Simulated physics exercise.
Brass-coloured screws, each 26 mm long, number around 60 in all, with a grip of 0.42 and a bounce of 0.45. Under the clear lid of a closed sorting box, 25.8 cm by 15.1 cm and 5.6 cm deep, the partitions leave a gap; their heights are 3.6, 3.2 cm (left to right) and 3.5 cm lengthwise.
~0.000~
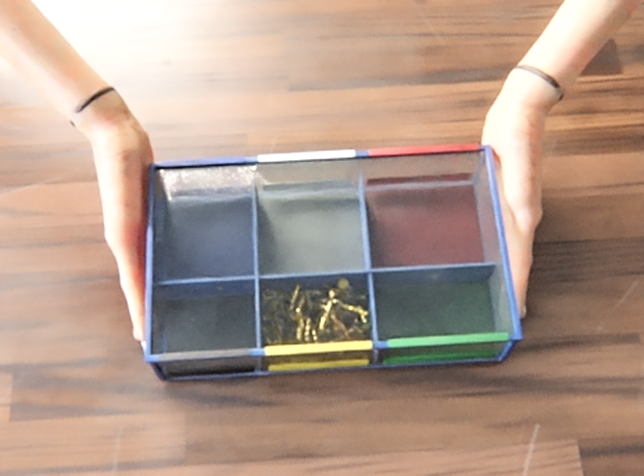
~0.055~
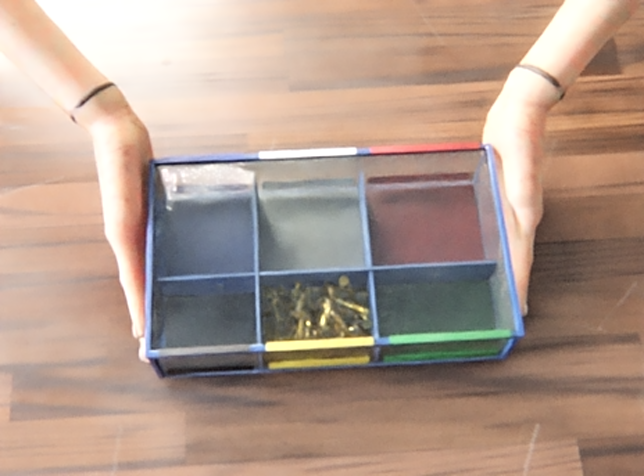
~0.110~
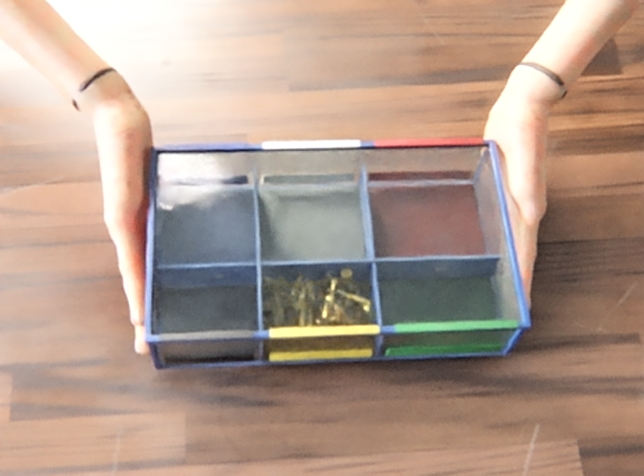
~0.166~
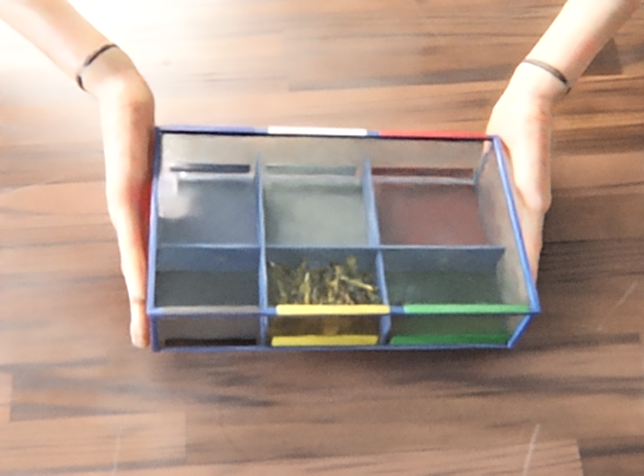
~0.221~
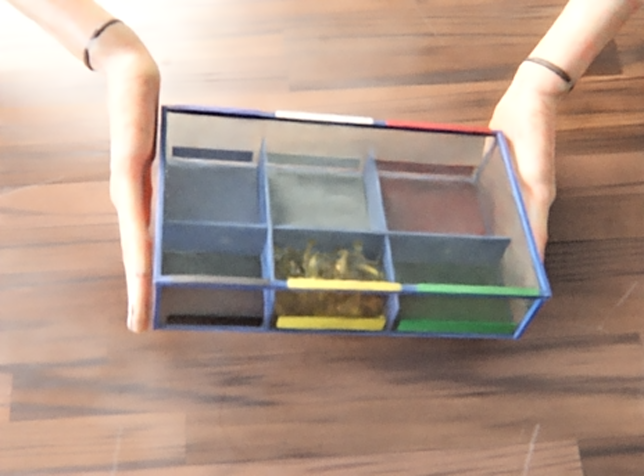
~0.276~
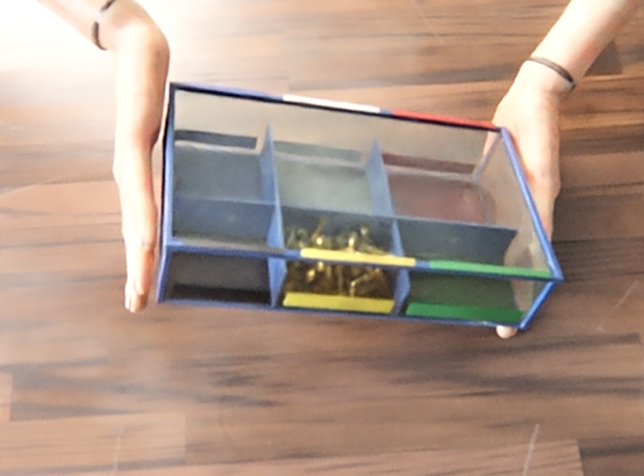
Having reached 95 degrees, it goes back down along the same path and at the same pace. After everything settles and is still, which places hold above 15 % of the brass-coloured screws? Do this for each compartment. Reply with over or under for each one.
Red: Over, blue: Under, green: Under, yellow: Over, white: Under, black: Under.
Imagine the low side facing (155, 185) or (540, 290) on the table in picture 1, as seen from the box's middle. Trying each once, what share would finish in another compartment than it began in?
Approximately 65 percent, then 70 percent.
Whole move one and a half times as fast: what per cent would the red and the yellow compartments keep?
I'd expect red at 55 percent and yellow at 35 percent.
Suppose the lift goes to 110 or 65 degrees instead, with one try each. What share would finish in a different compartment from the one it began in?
Some 95 and 15 per cent.
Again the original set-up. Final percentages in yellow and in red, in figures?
In the yellow compartment 25 percent, in the red 70 percent.
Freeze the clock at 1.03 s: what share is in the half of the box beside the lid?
About 70 per cent.
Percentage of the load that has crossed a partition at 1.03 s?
At that moment it's some 40 per cent.
After 1.03 s, tilt 94 degrees; red 20 %, green 5 %, yellow 60 %, white 15 %.
After 1.54 s, tilt 39 degrees; red 70 %, yellow 25 %.
After 2.11 s, tilt 0 degrees; red 70 %, yellow 25 %.
By 2.5 s all is still; red 70 %, blue 0 %, green 0 %, yellow 25 %, white 0 %, black 0 %.
